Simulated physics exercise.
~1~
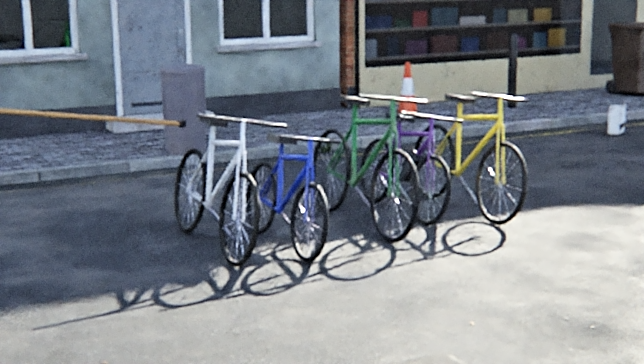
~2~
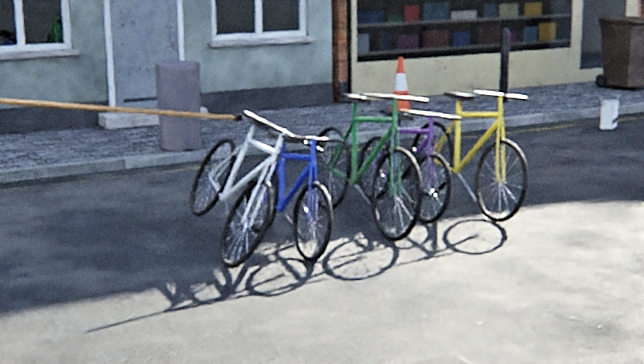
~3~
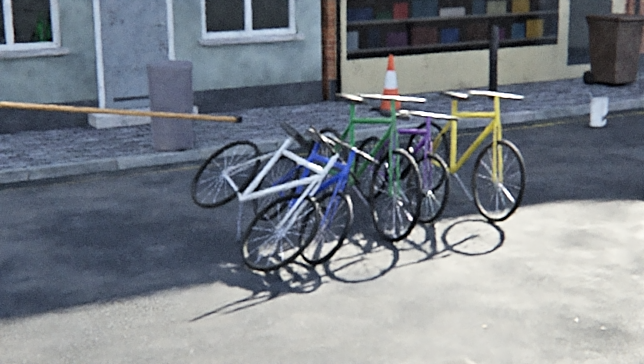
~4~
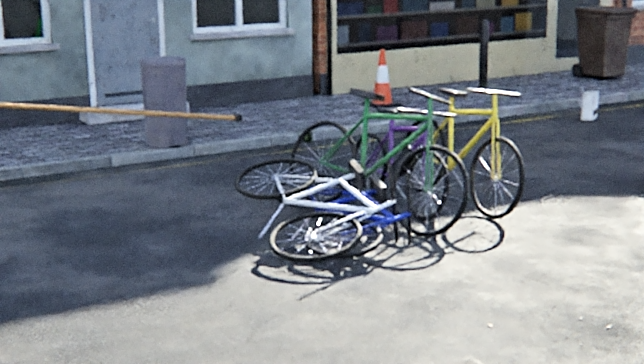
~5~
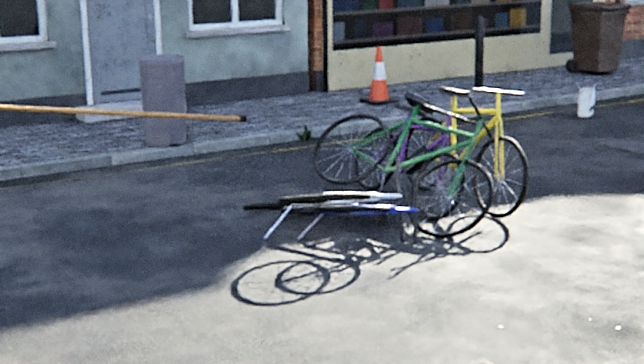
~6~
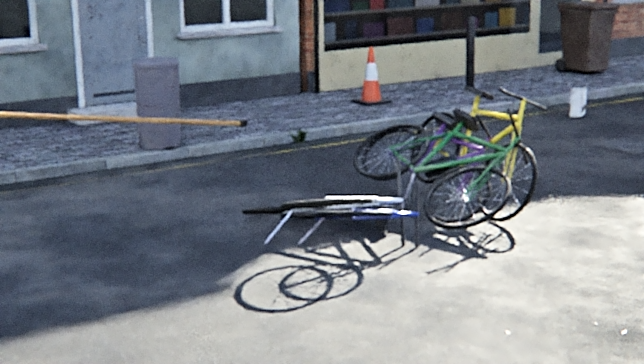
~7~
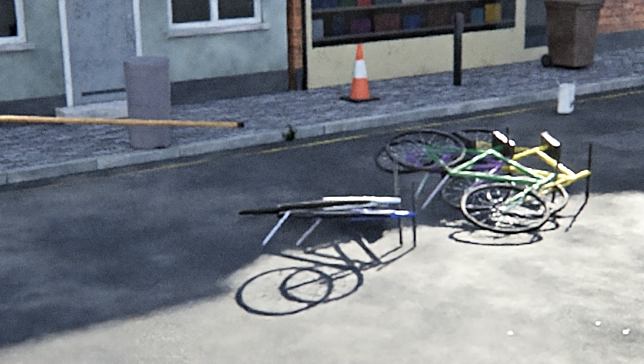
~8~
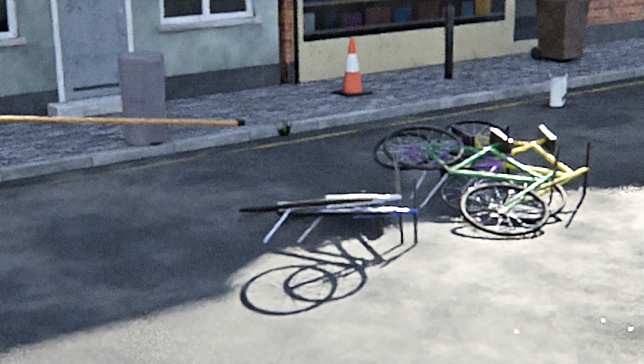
On a sunlit street, seen from slightly above and across the road, five bicycles stand in a row near a grey-blue building and a shopfront, with a traffic cone behind. From left to right they are white, blue, green, purple and yellow. A wooden pole reaching in from the left pushes the white bicycle, then stops. The white one tips right into the blue, and both drop flat as the green starts to lean. The green topples onward, taking the purple and yellow with it. All five end down, the right-hand three in a tangled heap.
